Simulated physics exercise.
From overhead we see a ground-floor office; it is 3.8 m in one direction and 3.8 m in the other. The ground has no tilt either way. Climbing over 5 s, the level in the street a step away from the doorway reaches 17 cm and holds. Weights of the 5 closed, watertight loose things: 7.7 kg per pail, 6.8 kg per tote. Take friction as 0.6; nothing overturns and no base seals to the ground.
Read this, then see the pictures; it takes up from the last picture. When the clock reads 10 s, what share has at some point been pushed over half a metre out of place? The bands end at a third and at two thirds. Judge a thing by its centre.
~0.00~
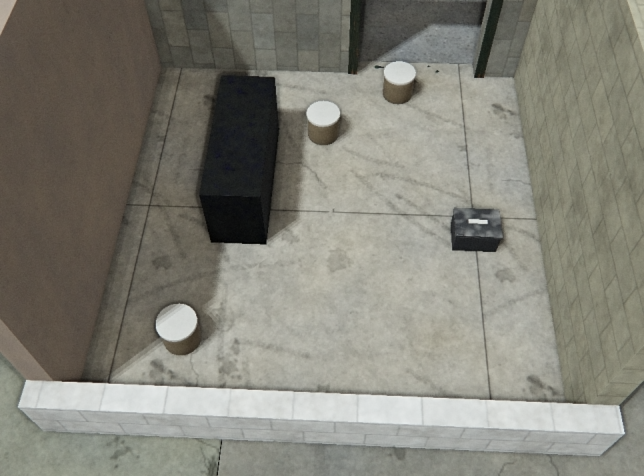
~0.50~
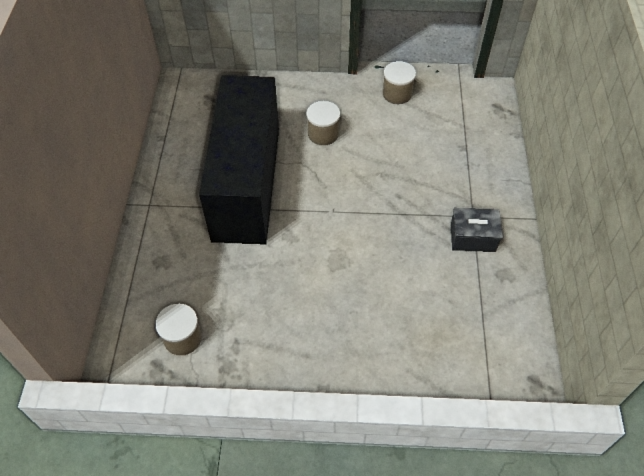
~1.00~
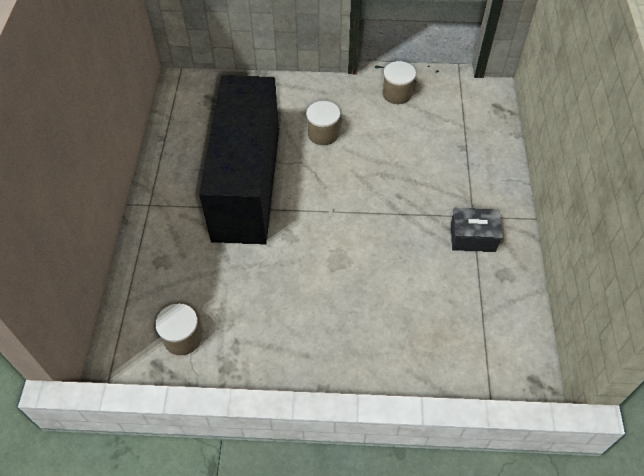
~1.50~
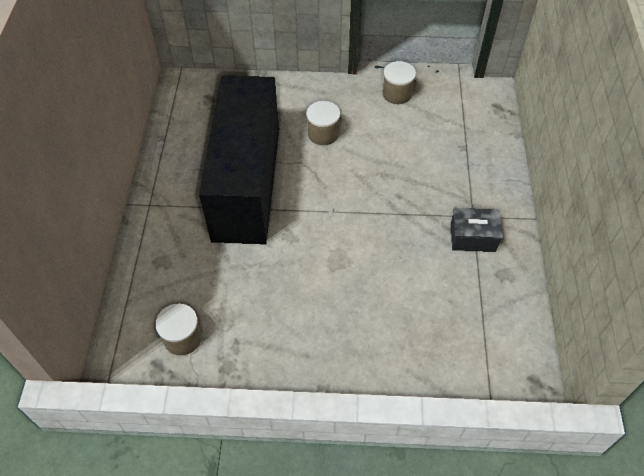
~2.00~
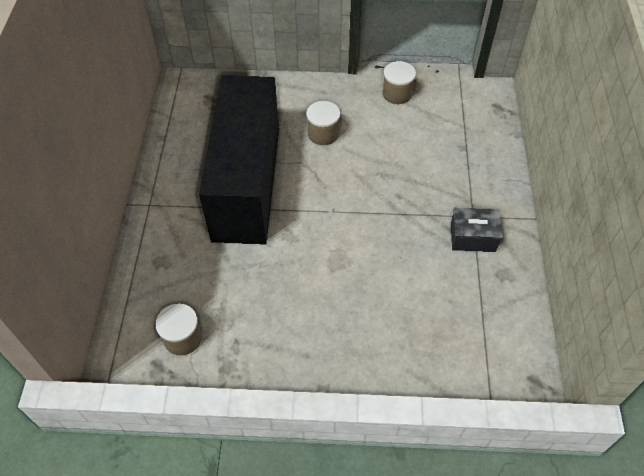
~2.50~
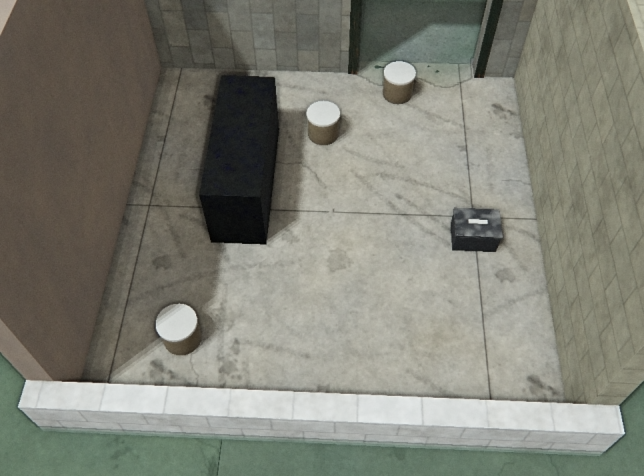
I expect the share that gets shoved will be in the middle band.
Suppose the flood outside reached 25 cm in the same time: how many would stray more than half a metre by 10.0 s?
Then the count would be 3.
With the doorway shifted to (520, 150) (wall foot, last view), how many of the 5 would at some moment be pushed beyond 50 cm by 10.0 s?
Then the count would be 2.
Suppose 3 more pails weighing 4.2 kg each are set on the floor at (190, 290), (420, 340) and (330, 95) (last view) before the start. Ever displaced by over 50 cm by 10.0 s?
Result, in listed order: Not exceeded / exceeded / not exceeded.
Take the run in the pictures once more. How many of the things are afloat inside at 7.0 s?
At that moment it comes to 0.
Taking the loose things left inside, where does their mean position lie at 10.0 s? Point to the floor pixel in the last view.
Around (304, 217).
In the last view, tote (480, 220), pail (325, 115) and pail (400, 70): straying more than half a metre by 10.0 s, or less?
First farther, then not as far, then farther.
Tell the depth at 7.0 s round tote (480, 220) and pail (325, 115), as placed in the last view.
First roughly 4 cm, second roughly 5 cm.
After 3.5 s 0 of 5 are over 50 cm from their spots; 0 afloat.
After 4.5 s 0 of 5 are over 50 cm from their spots; 0 afloat.
After 7.0 s 1 of 5 are over 50 cm from their spots; 0 afloat.
After 10.0 s 2 of 5 are over 50 cm from their spots, and 2 have been at some point; 1 afloat.
